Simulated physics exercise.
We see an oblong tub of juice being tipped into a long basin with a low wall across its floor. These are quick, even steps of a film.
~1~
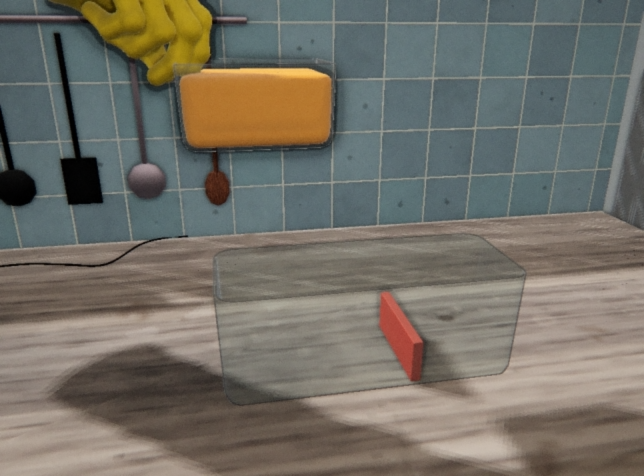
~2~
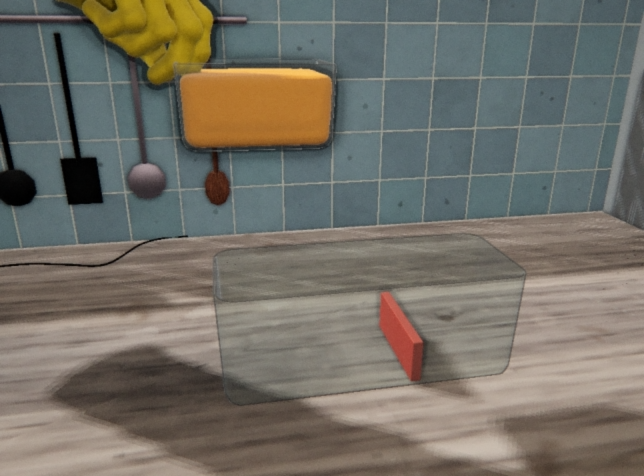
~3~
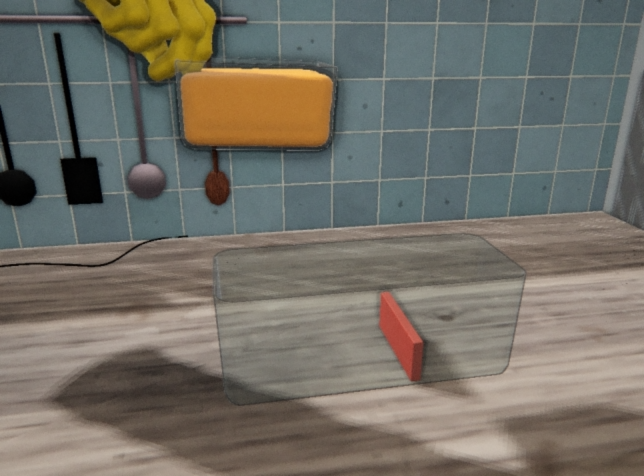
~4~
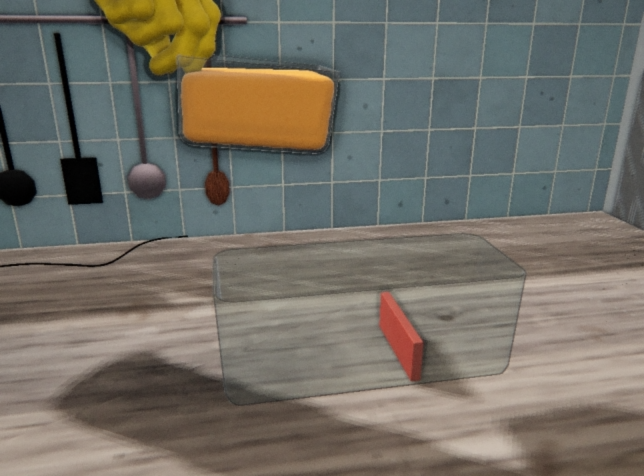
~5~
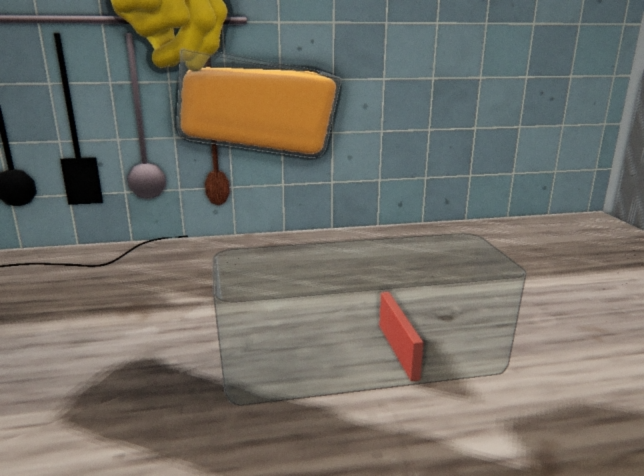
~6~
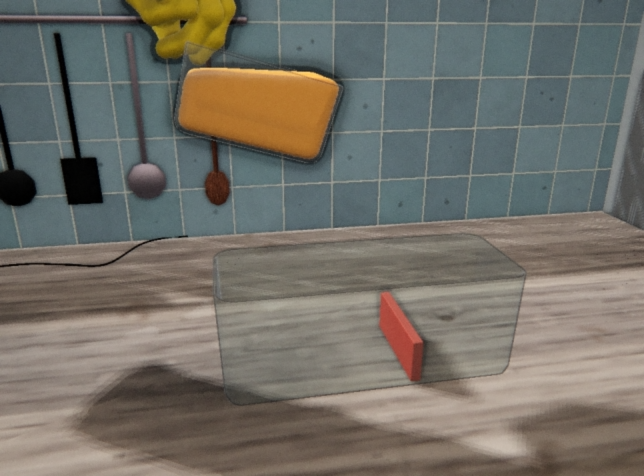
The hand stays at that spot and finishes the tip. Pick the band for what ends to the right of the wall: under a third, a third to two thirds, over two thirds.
It comes to from a third to two thirds.
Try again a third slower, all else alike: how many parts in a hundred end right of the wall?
Near 50 %.
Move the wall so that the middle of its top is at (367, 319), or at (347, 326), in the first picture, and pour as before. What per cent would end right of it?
In turn 65 and 70 in a hundred.
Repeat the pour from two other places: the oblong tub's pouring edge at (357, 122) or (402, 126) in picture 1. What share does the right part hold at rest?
Roughly 55 per cent, and 75 per cent.
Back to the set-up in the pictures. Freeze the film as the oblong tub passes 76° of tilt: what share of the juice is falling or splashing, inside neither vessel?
It comes to 45 per cent or so.
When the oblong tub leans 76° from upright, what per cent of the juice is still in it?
Some 40 per cent.
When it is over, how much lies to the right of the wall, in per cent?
Near 40 %.
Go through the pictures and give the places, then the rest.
It leans 0°; its right rim is at (326, 63); the juice meets the walls at (181, 75) and (322, 74); the long basin's rim runs from (215, 276) to (501, 254); the wall's top is at (400, 316), in the first frame.
It leans 1°; its right rim is at (326, 64); the juice meets the walls at (182, 75) and (323, 74), in the second frame.
It leans 3°; its right rim is at (327, 67); the juice meets the walls at (183, 74) and (323, 75), in the third frame.
It leans 6°; its right rim is at (329, 71); the juice meets the walls at (184, 74) and (325, 76), in the fourth frame.
It leans 10°; its right rim is at (330, 77); the juice meets the walls at (184, 74) and (327, 77), in the fifth frame.
It leans 16°; its right rim is at (332, 85); the juice meets the walls at (185, 75) and (330, 79), in the sixth frame.
A moment on, the oblong tub is tipped on its side and 39 per cent is still to pour, 5 is left of the wall and 10 right of it.
Next, the oblong tub is tipped right over and 6 per cent is still to pour, 35 is left of the wall and 43 right of it.
Then the oblong tub is tipped right over and 0 per cent is still to pour, 47 is left of the wall and 42 right of it.
Later the oblong tub is tipped right over and 0 per cent is still to pour, 48 is left of the wall and 42 right of it.
In the end 48 per cent lies left of the wall, 42 right of it and 9 outside.
